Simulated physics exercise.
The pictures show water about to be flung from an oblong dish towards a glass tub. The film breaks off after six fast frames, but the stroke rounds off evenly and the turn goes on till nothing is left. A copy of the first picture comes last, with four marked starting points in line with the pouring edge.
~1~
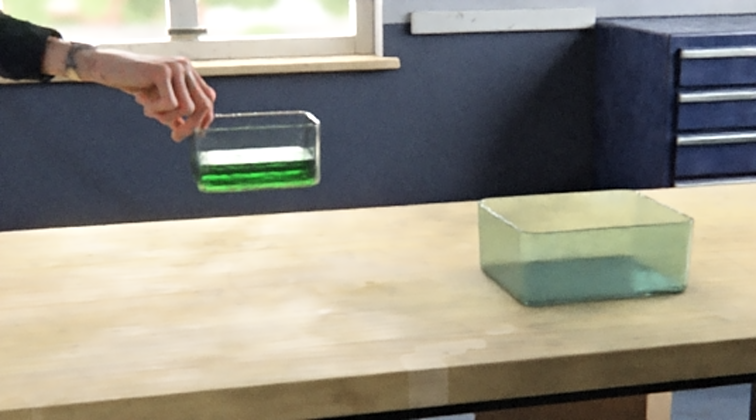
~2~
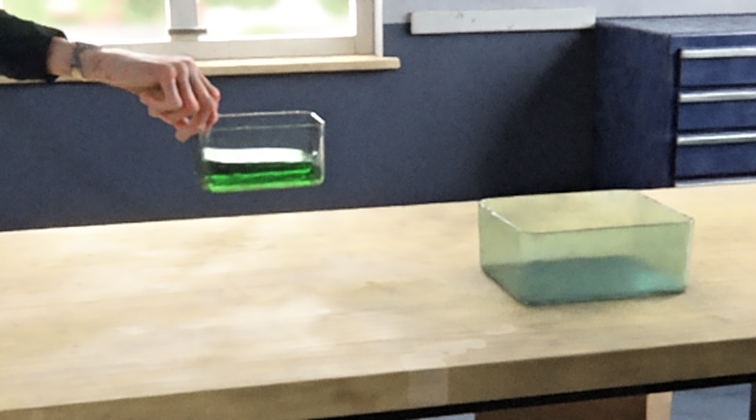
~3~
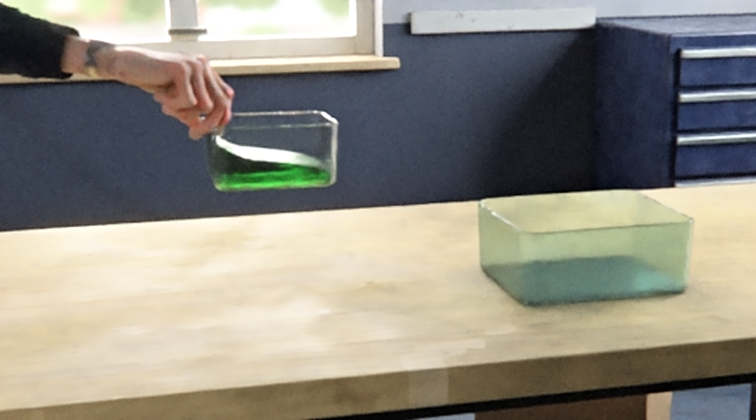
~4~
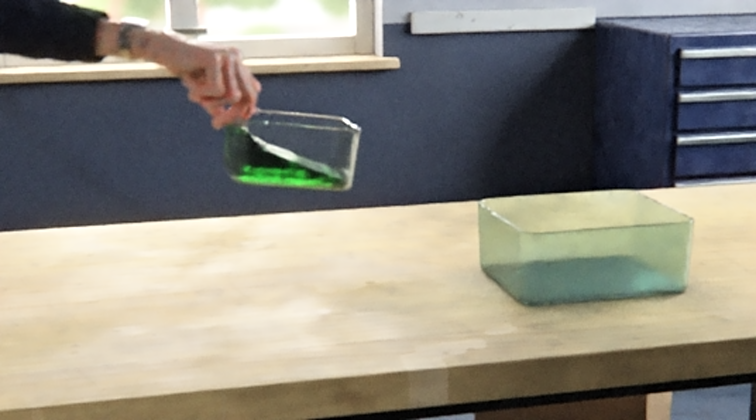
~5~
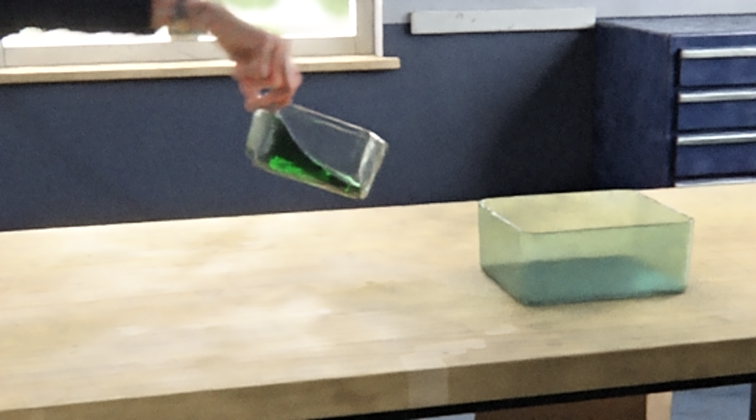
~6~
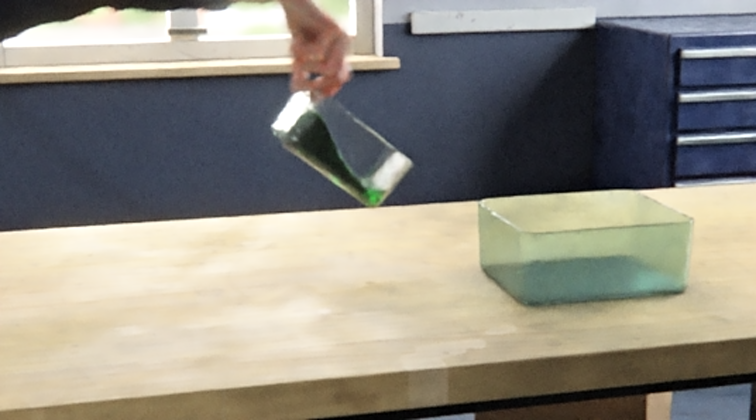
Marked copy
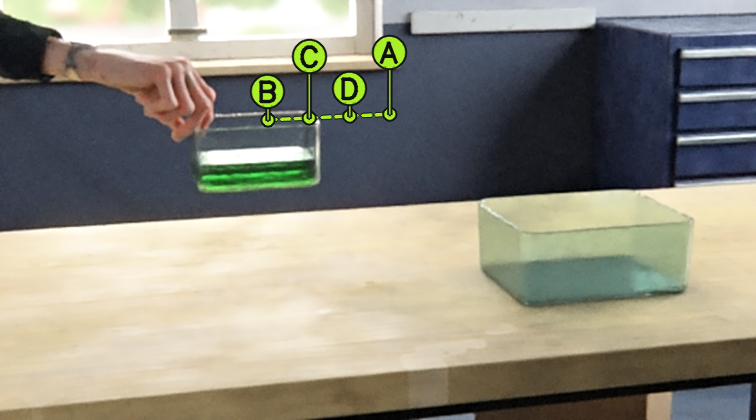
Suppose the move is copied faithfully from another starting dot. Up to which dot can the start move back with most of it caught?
I would pick spot D.
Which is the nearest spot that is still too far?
C.
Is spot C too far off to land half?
Yes, that goes wrong.
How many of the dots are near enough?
Two of them.
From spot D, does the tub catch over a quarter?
Yes, clearly.
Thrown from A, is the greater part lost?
No.
On the marked copy, A at (389, 114); B at (267, 119); C at (309, 118); D at (349, 116).
With A, about 92 % lands in the tub, 4 % falls short and 4 % goes beside or beyond.
With B, about 11 % lands in the tub, 83 % falls short and 6 % goes beside or beyond.
With C, about 26 % lands in the tub, 64 % falls short and 11 % goes beside or beyond.
With D, about 82 % lands in the tub, 5 % falls short and 13 % goes beside or beyond.
